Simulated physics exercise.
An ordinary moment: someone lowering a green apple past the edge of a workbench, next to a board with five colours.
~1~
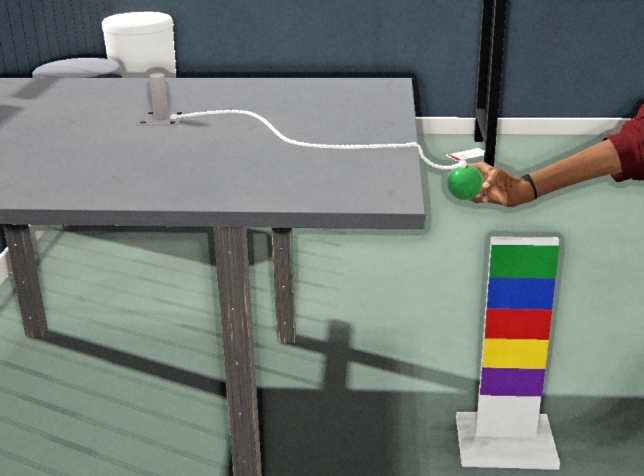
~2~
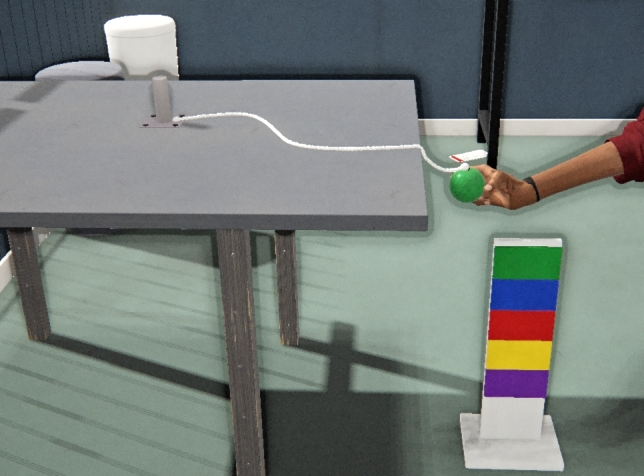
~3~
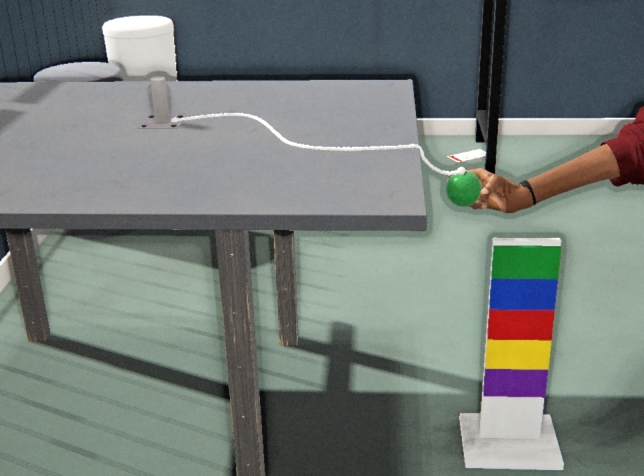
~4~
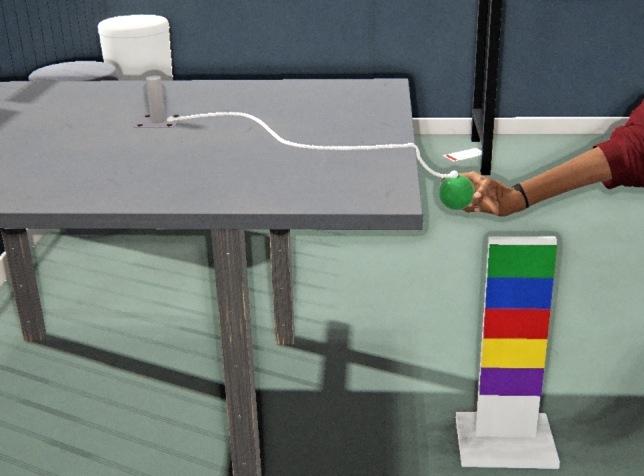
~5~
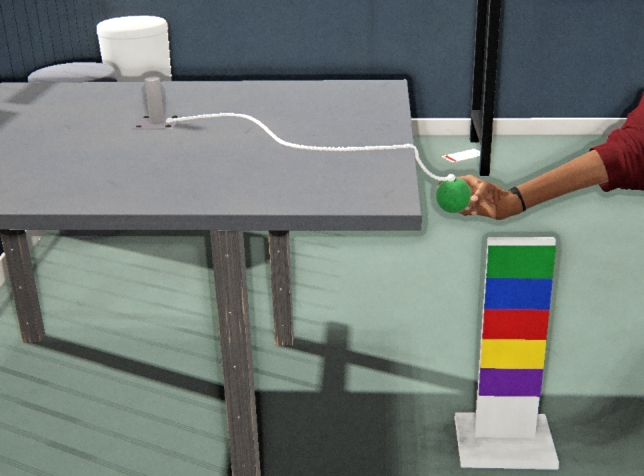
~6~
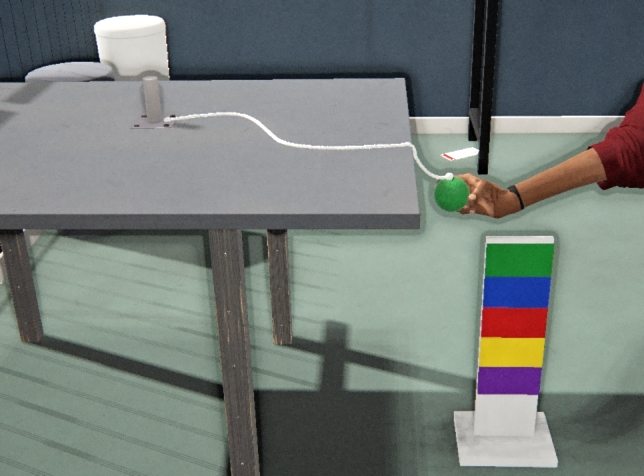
A hand holding a green ball tied to a white cord beside a grey table, barely moving above a colour-striped stand.
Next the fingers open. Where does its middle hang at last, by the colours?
At green.
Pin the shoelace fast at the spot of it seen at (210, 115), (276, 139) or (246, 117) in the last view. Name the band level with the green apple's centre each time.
In that order: Green; no band; green.
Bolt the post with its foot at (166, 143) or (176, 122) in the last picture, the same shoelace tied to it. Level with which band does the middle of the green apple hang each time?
Taking them in turn: Blue; blue.
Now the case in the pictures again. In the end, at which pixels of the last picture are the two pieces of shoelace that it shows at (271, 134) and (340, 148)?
Near (310, 130) and (397, 135).
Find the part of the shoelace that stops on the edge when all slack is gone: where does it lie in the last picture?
At (359, 148), roughly.
Soon after, apple near (382, 253); level with green.
After that, apple near (426, 257); level with green.
In the end, apple near (408, 257); level with green. Its centre hangs level with the green band.
